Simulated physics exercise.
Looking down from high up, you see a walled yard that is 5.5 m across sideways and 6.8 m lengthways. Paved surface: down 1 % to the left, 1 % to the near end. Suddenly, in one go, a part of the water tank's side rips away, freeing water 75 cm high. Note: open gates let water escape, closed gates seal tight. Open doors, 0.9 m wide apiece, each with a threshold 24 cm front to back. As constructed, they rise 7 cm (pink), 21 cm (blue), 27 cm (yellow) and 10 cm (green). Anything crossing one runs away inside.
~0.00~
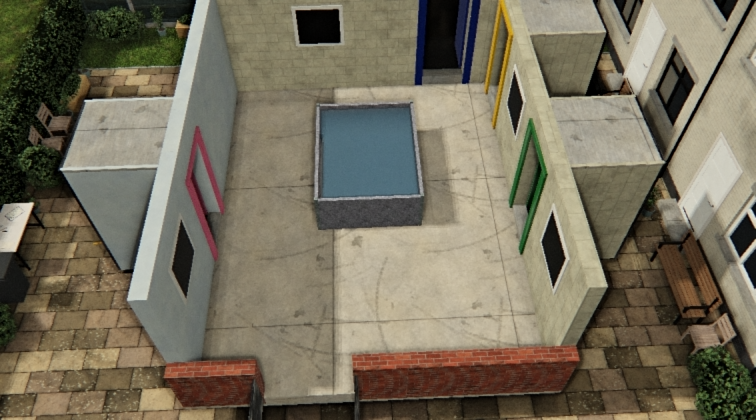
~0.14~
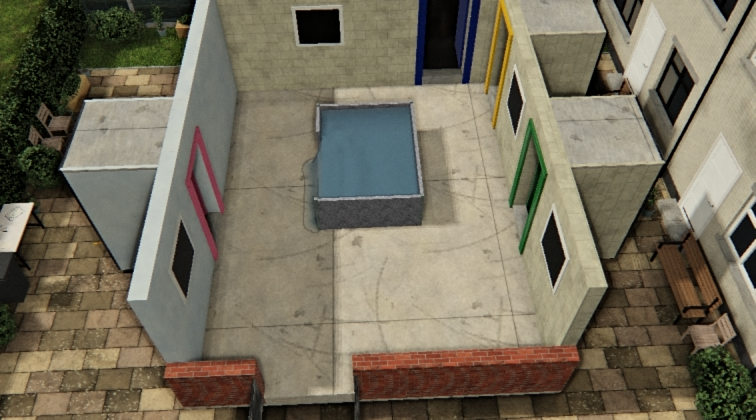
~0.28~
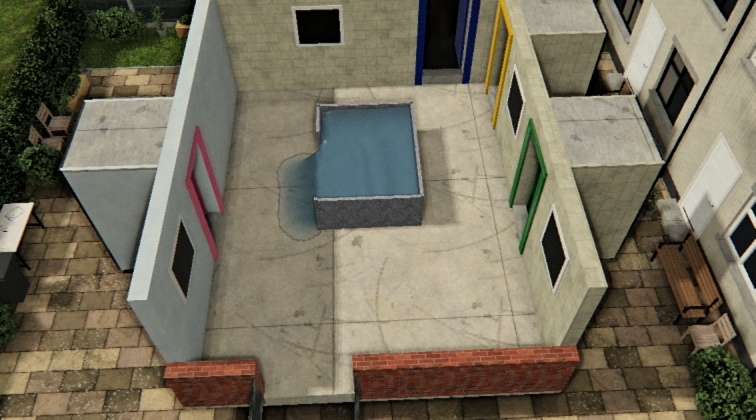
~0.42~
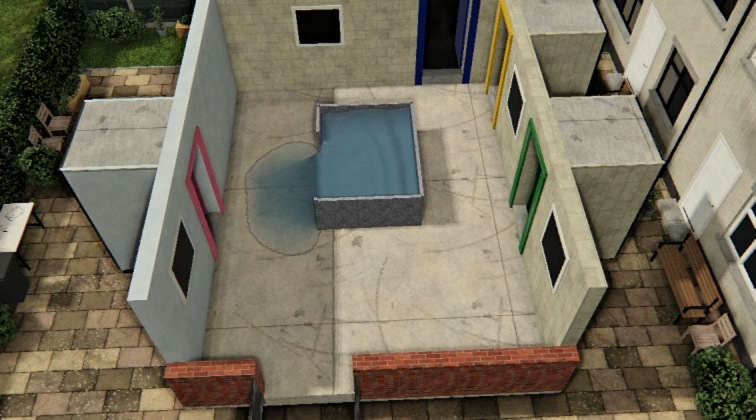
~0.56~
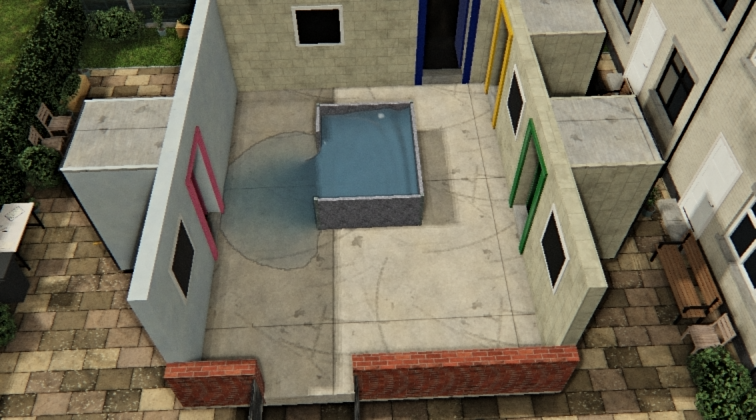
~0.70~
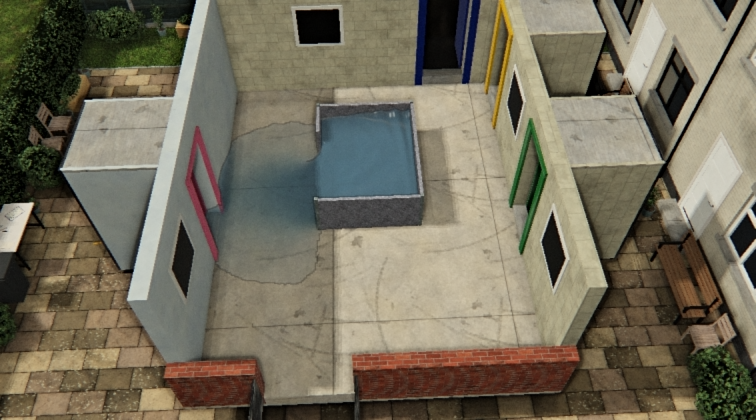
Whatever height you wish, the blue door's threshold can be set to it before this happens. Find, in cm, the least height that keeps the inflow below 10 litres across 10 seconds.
The least height is about 8.5 cm.
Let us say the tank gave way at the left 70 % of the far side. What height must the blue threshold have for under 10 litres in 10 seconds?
Near 11.0 cm.
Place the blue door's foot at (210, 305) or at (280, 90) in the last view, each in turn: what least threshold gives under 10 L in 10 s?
First place around 14.5 cm, second around 20 cm.
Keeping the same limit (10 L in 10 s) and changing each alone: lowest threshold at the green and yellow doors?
You'd want about 6.5 centimetres at green and about 11.0 centimetres at yellow.
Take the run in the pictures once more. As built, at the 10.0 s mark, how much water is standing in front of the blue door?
About 5.0 centimetres deep.
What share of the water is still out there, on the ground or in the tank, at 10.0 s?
Some 68 per cent remains.
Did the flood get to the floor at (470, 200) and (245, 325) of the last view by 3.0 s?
Taking them in turn, they come out spared and submerged.
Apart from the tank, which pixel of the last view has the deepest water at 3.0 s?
Near (199, 386).
After 1.4 s water covers 25 % of the floor, deepest (51 cm) near (224, 197); it has not reached the blue door.
After 3.0 s water covers 45 % of the floor, deepest (40 cm) near (199, 386); it has not reached the blue door.
After 10.0 s water covers 100 % of the floor, deepest (14 cm) near (428, 375); 5 cm at the blue door, 0 litres in over its 21 cm threshold.
At the blue door as built, the water arrived by 3.2 s and peaked near 12 cm at 7.0 s.
Run again over the same 10 s with other heights there, 15 litres in over 7.5 cm, 3 litres over 10.5 cm. The limit of 10 litres is kept from about 8.5 cm up.
